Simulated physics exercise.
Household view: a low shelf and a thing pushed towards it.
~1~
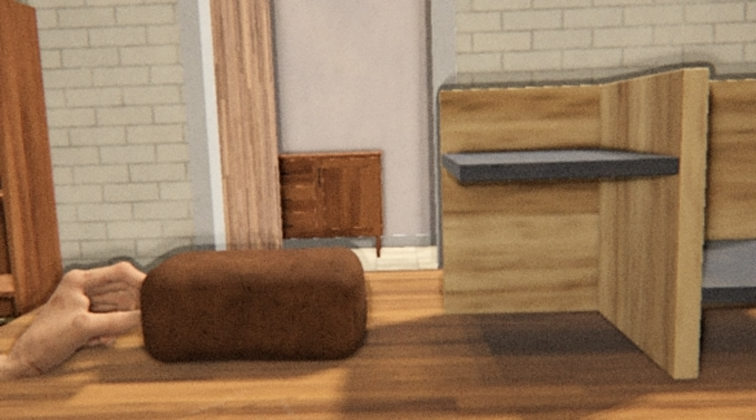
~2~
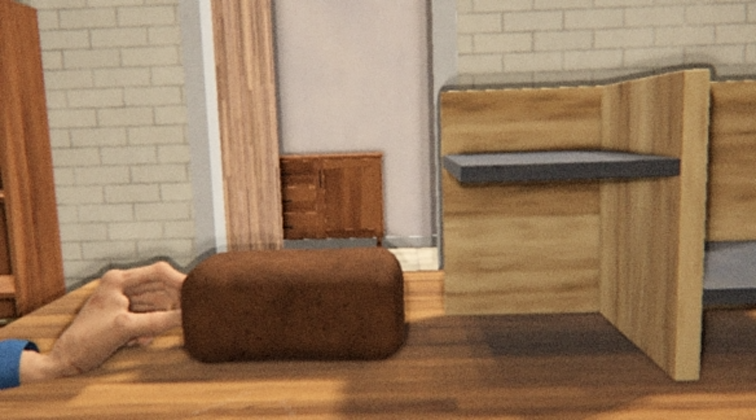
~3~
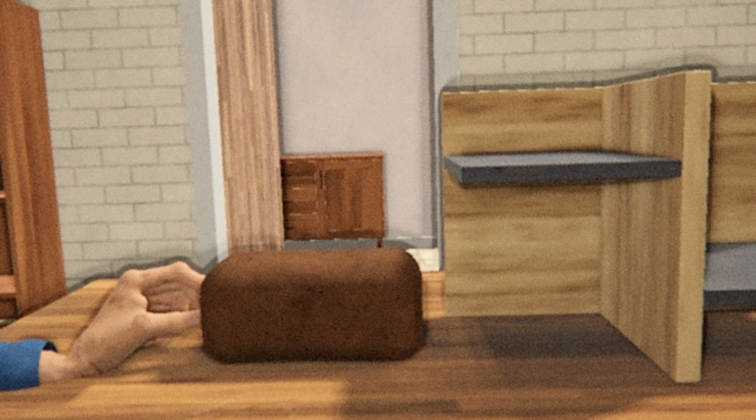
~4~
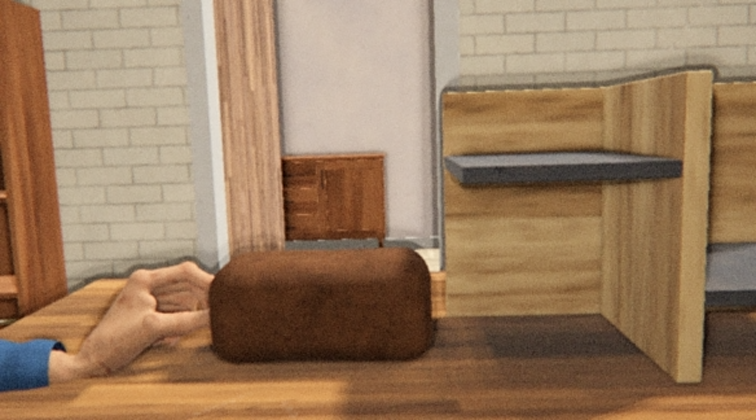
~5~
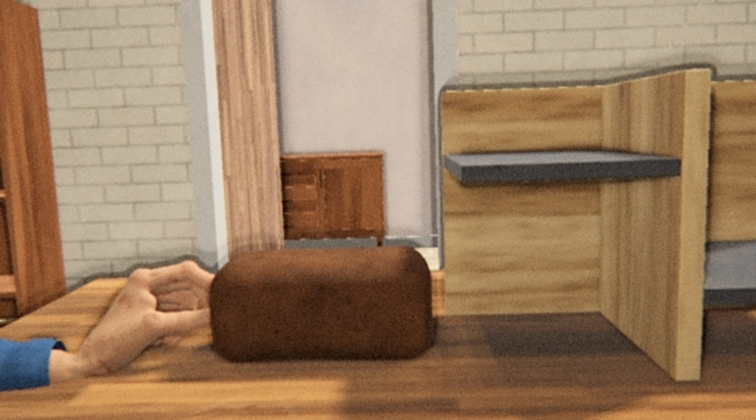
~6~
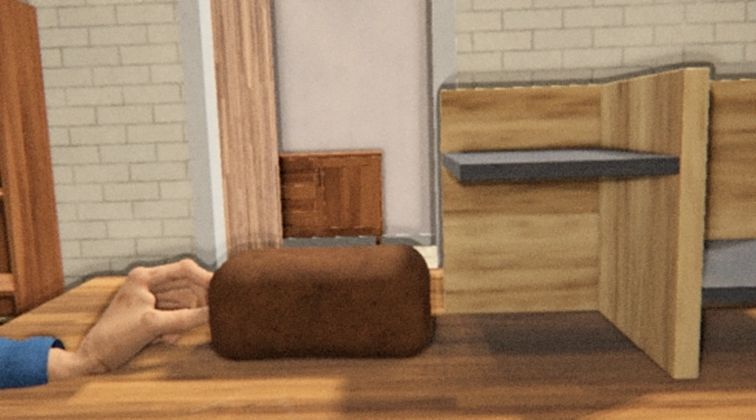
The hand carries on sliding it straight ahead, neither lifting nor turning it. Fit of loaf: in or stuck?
It has clearance.
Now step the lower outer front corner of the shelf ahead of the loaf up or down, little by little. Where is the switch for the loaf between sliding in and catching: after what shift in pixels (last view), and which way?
Down, by around 88 pixels.
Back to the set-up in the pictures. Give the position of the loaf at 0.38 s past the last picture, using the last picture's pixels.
It should be close to (371, 299).
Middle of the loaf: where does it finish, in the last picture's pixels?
You'll find it close to (510, 296).
Then, 0.38 s on from there, loaf sliding up to the opening near (371, 300).
Then, 0.66 s on from there, loaf part of the way in near (428, 298).
Then, 0.90 s on from there, loaf part of the way in near (478, 297).
In the end, the loaf clears the shelf, near (509, 296).
